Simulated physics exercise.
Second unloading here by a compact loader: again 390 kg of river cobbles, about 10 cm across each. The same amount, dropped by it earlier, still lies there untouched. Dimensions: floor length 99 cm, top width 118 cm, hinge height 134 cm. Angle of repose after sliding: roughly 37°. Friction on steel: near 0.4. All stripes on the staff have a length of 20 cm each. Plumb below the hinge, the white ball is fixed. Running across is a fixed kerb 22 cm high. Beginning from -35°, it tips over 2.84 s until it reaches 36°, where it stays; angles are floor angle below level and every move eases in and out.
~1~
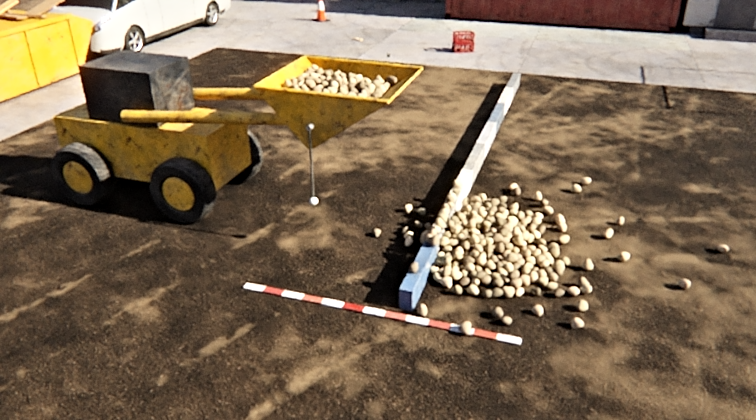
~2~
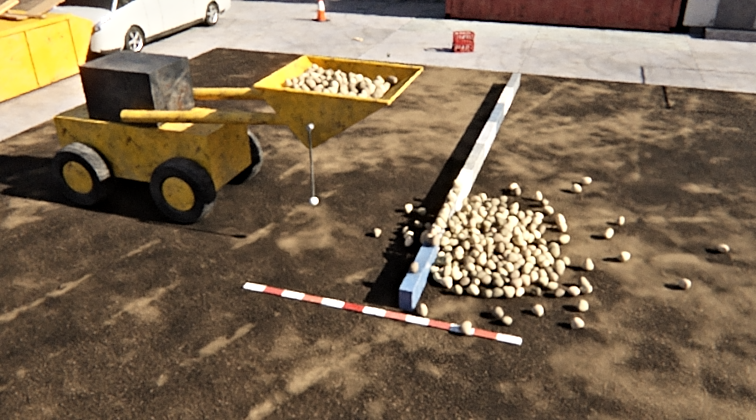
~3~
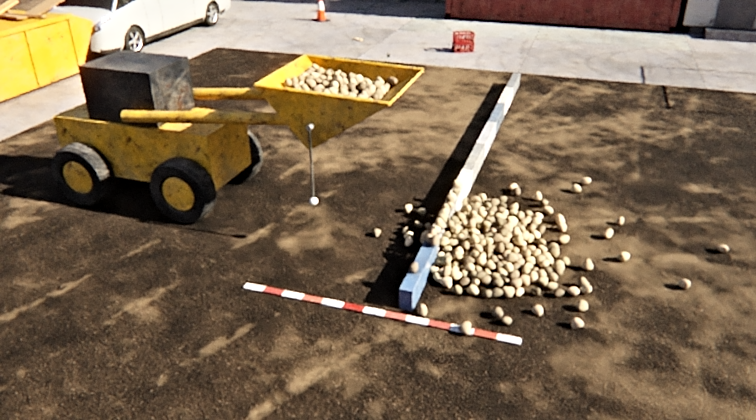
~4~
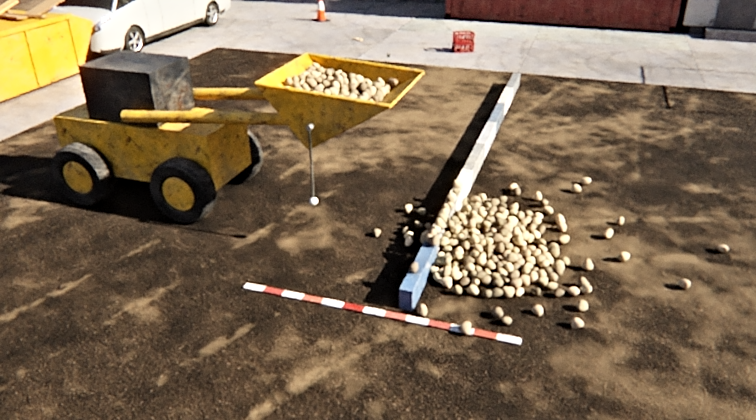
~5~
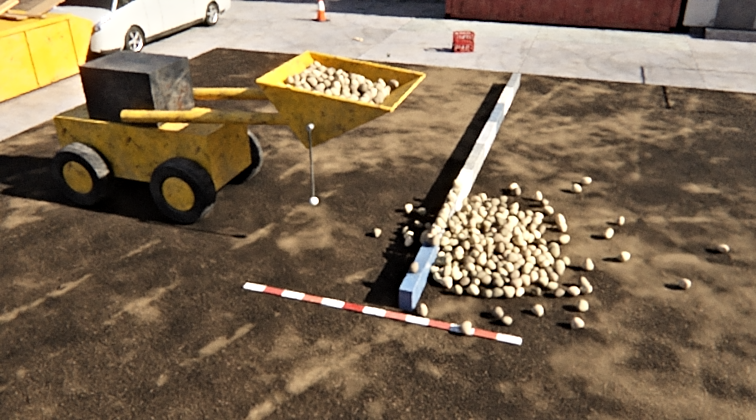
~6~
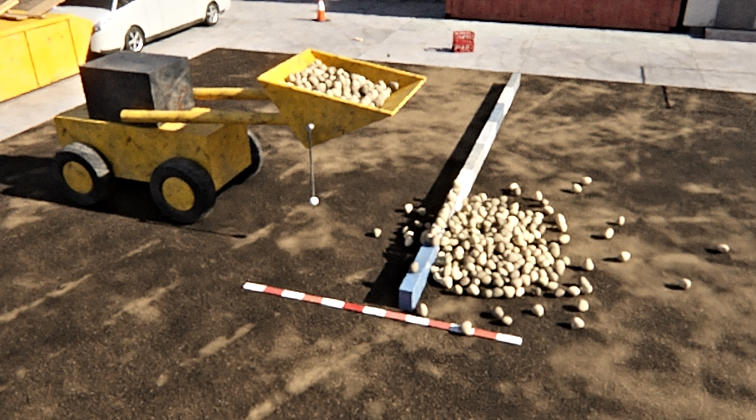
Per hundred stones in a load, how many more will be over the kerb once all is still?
7.
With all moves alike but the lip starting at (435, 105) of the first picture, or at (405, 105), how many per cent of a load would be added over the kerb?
About 95 and 30 per cent.
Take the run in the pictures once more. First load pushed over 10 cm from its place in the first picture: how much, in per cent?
Close to 5 in a hundred of them.
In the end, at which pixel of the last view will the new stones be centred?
They come to rest centred about (417, 222).
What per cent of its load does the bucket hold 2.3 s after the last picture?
It holds some 15 percent.
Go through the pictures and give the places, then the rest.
The bucket is at -35°, its lip at (389, 102); the top of the load is at (321, 76). The earlier load is highest near (446, 210), 27 cm above ground level, 8 % on this side of the kerb, 92 % over the kerb, in the first frame.
Lip at (389, 103), floor tilted -35°, highest stones at (321, 76), in the second frame.
Lip at (389, 104), floor tilted -34°, highest stones at (314, 77), in the third frame.
The bucket is at -32°, its lip at (390, 107); the top of the load is at (314, 76), in the fourth frame.
The bucket is at -30°, its lip at (391, 110); the top of the load is at (311, 74), in the fifth frame.
Lip at (392, 114), floor tilted -27°, highest stones at (313, 71), in the sixth frame.
Then, 1.5 s after the last picture the floor is at 25°; in per cent of one load, 96 in the bucket, 12 on this side of the kerb, 92 over the kerb; the foremost stones are at (627, 261).
Then, 2.3 s after the last picture the floor is at 36°; in per cent of one load, 14 in the bucket, 93 on this side of the kerb, 94 over the kerb; the foremost stones are at (627, 261).
Then, 2.7 s after the last picture the floor is at 36°; in per cent of one load, 0 in the bucket, 104 on this side of the kerb, 96 over the kerb; the foremost stones are at (627, 261).
Then, 5.5 s after the last picture the floor is at 36°; in per cent of one load, 0 in the bucket, 101 on this side of the kerb, 99 over the kerb; the foremost stones are at (627, 261). Net gain over the kerb, 7.
